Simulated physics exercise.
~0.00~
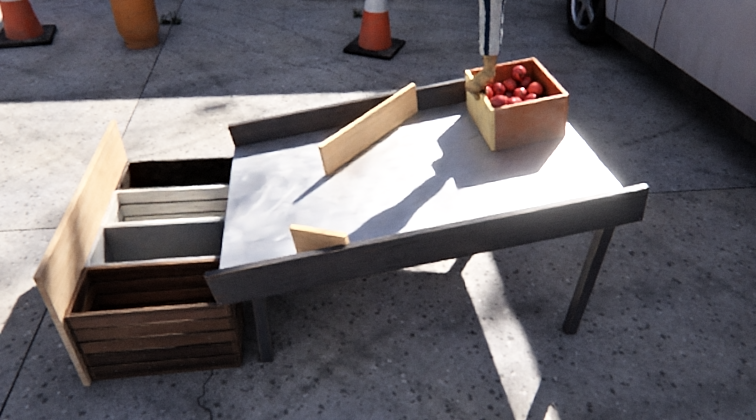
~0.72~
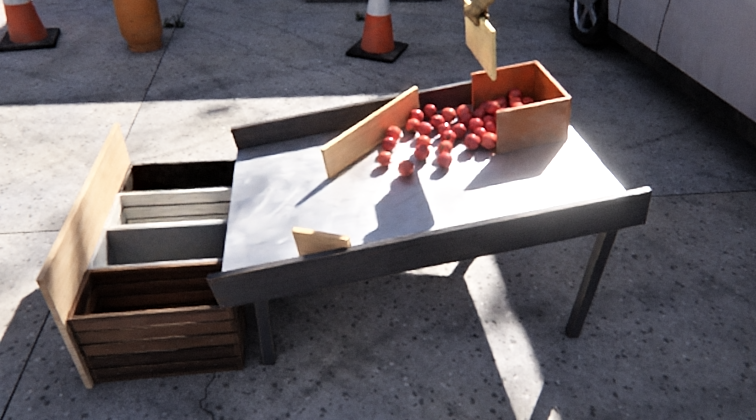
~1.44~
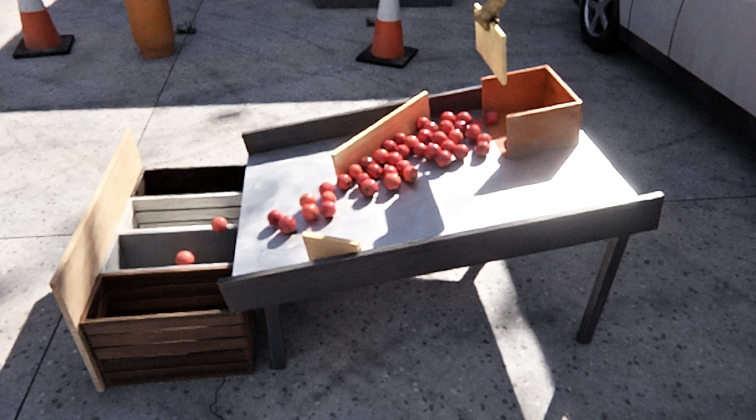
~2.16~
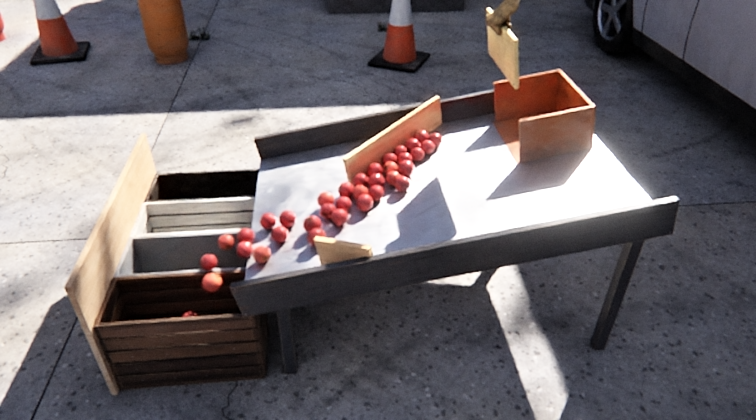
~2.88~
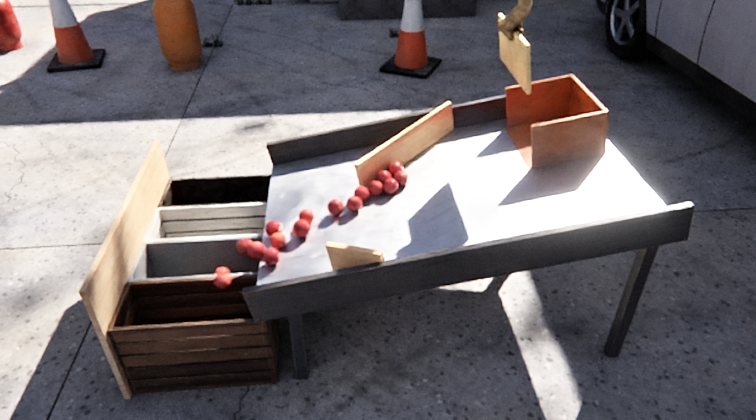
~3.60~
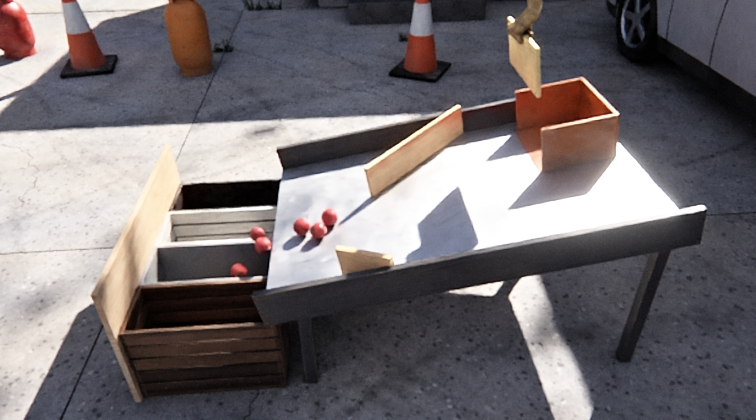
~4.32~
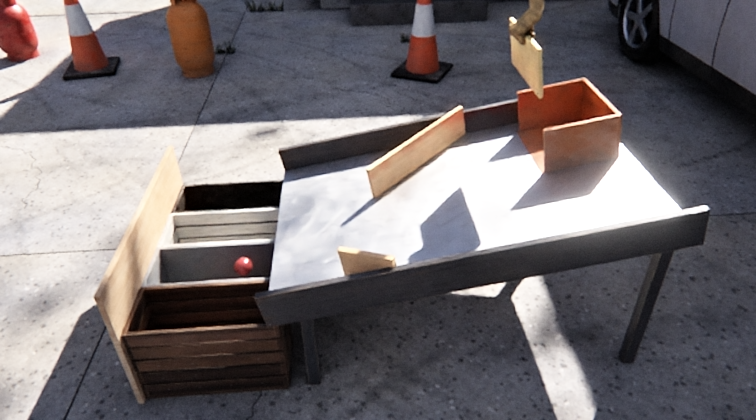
On a sloping table, red tomatoes roll left past angled boards into wooden and grey containers.
